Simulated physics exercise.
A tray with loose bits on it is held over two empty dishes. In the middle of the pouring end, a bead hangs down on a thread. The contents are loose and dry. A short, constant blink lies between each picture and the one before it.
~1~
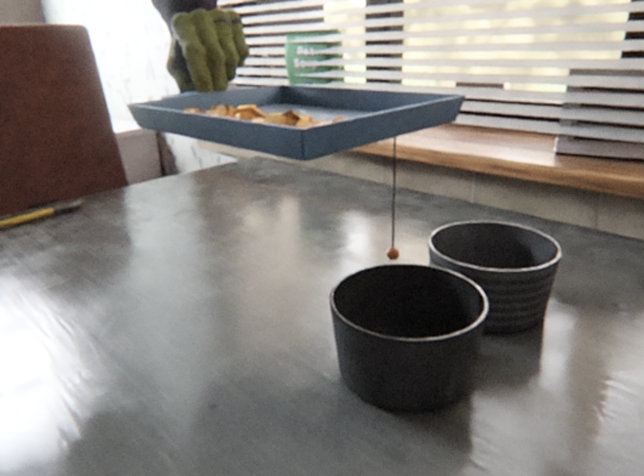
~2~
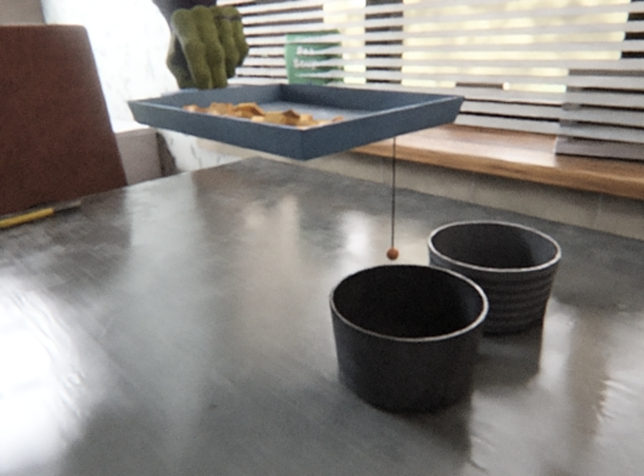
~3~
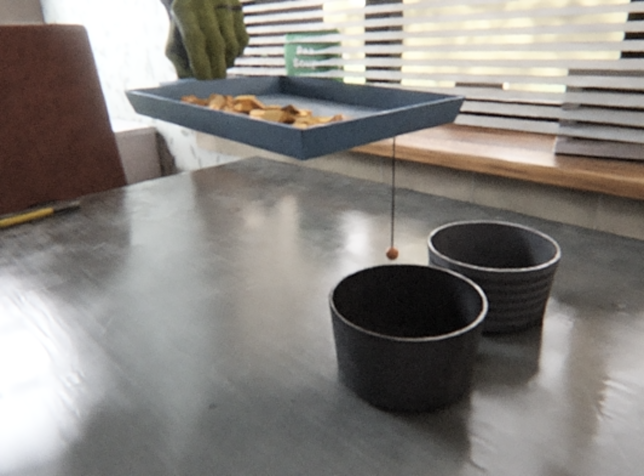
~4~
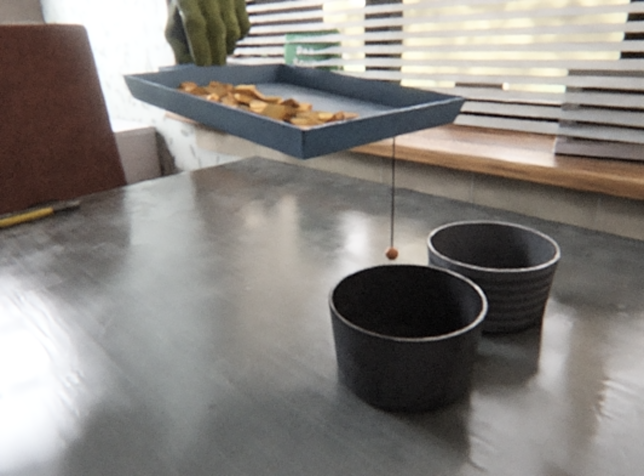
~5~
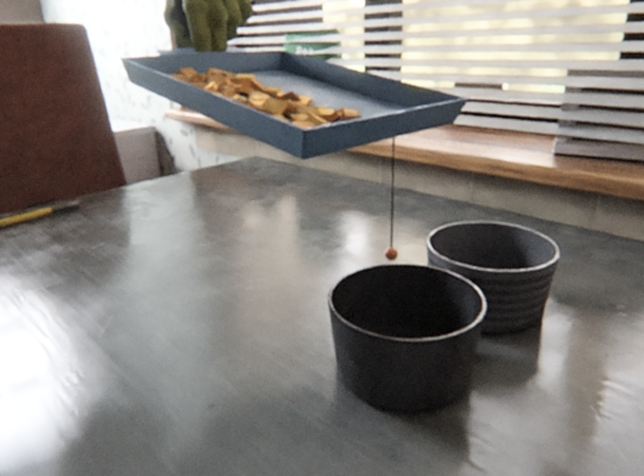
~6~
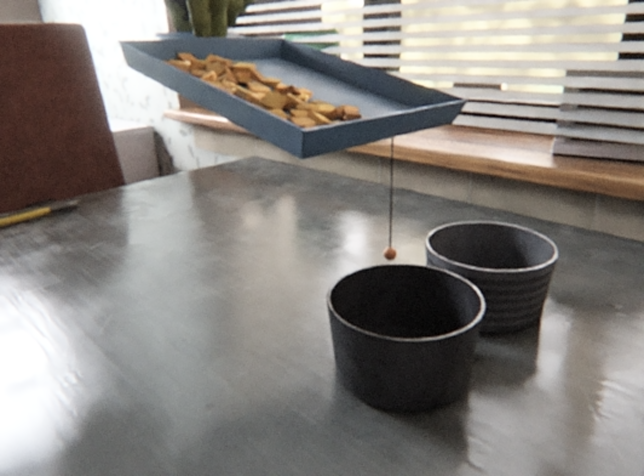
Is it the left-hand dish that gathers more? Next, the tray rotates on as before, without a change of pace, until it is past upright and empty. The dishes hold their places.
Looks to me like the dish on the left ends up with more.
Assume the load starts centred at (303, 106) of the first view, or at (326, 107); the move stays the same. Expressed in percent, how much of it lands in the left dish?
It comes to about 40 per cent the first time and about 40 per cent the second.
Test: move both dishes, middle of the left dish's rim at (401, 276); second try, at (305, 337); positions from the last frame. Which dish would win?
The leftmost dish, then the rightmost dish.
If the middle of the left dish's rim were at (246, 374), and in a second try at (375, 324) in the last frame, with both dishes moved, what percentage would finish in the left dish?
Roughly 0% the first time and 50% the second time.
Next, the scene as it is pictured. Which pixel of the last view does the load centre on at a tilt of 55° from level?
I'd put it at about (365, 104).
Soon after the last picture, tray tipped steeply; all on the tray.
A little later, tray tipped right over; most on the tray; a small part in the left dish; a stray few in the right dish; a stray few outside both; a small part in the air.
Later still, tray tipped past a quarter turn; about two thirds in the left dish; about a quarter in the right dish; about a quarter outside both.
At rest, tray tipped past a quarter turn; about two thirds in the left dish; about a quarter in the right dish; about a quarter outside both.
